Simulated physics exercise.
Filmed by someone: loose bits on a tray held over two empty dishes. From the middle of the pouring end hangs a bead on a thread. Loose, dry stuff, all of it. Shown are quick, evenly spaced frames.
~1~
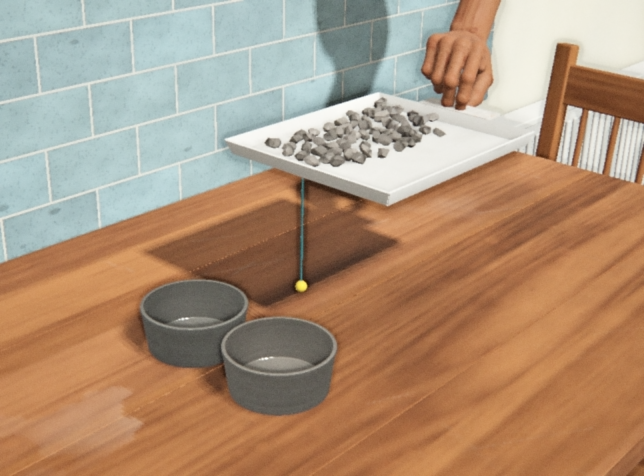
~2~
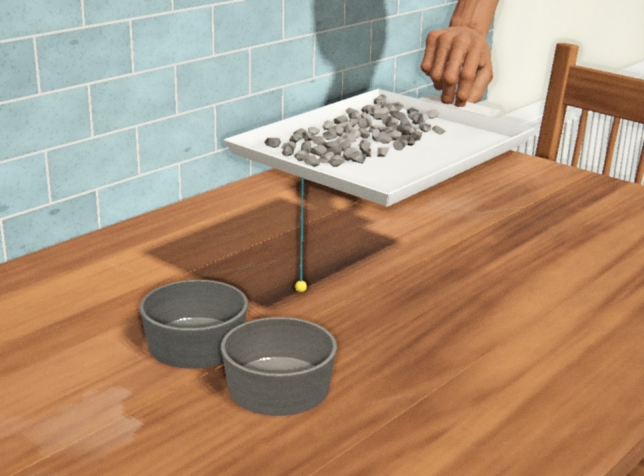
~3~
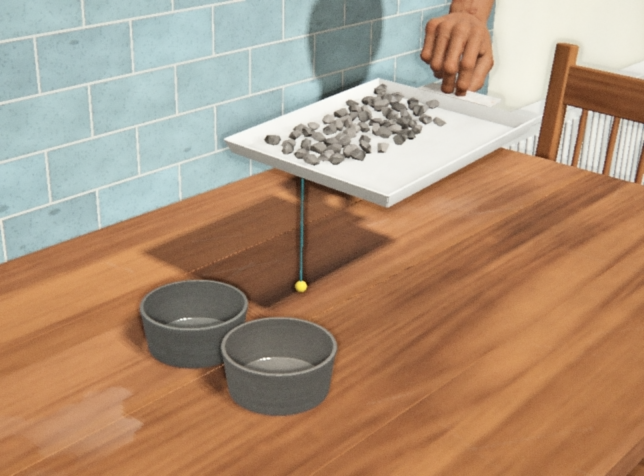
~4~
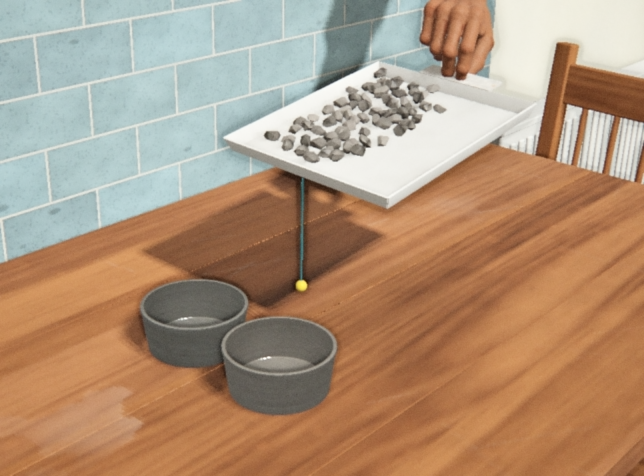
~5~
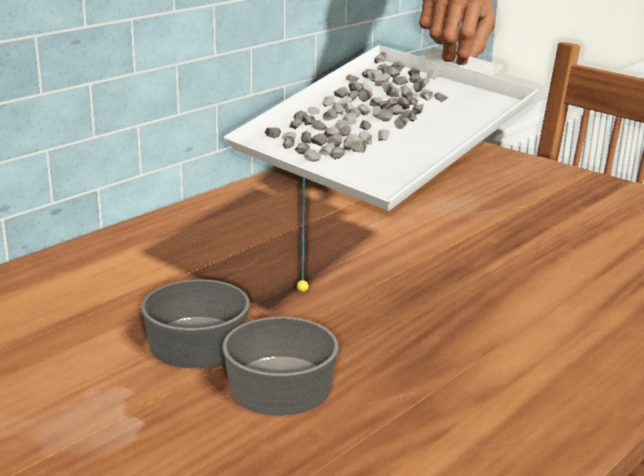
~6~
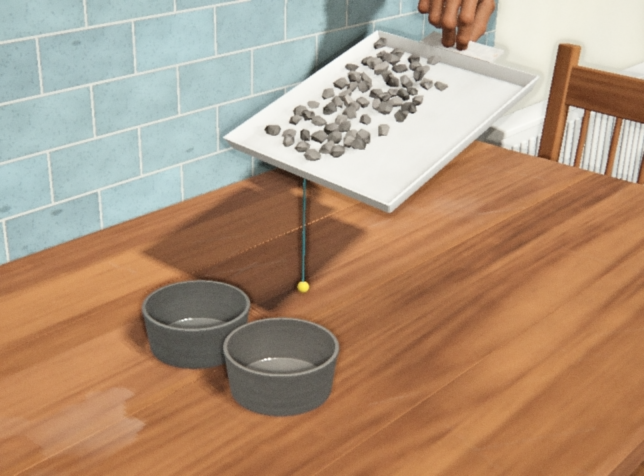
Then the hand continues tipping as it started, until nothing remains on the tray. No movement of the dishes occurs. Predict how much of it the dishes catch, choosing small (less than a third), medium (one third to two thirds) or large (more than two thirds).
The catch is medium, between one third and two thirds.
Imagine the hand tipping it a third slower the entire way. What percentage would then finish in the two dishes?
Near 50 in a hundred.
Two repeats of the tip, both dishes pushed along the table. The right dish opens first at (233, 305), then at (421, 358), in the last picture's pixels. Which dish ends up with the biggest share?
For the first try I'd say the dish over on the right, and for the second, the dish over on the left.
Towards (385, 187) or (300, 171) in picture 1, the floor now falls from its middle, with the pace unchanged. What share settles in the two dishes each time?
Roughly 10 percent, then 60 percent.
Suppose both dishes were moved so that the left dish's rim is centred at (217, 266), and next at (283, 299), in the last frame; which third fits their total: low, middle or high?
Under a third; between a third and two thirds.
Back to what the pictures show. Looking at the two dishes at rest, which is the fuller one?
I'd say the right-side one takes it.
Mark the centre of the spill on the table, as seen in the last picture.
Near (329, 382).
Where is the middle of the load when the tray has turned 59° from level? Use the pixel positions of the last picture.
Somewhere around pixel (312, 167) in the last picture.
Just after the last frame, tray tipped steeply; the larger part on the tray; about a tenth in the air.
A moment on, tray tipped right over; about a tenth on the tray; roughly a third in the right dish; about a tenth in the left dish; roughly a quarter outside both; roughly a quarter in the air.
Further on, tray tipped past a quarter turn; roughly half in the right dish; about a tenth in the left dish; roughly half outside both.
When it is over, tray tipped past a quarter turn; roughly half in the right dish; about a tenth in the left dish; roughly half outside both.
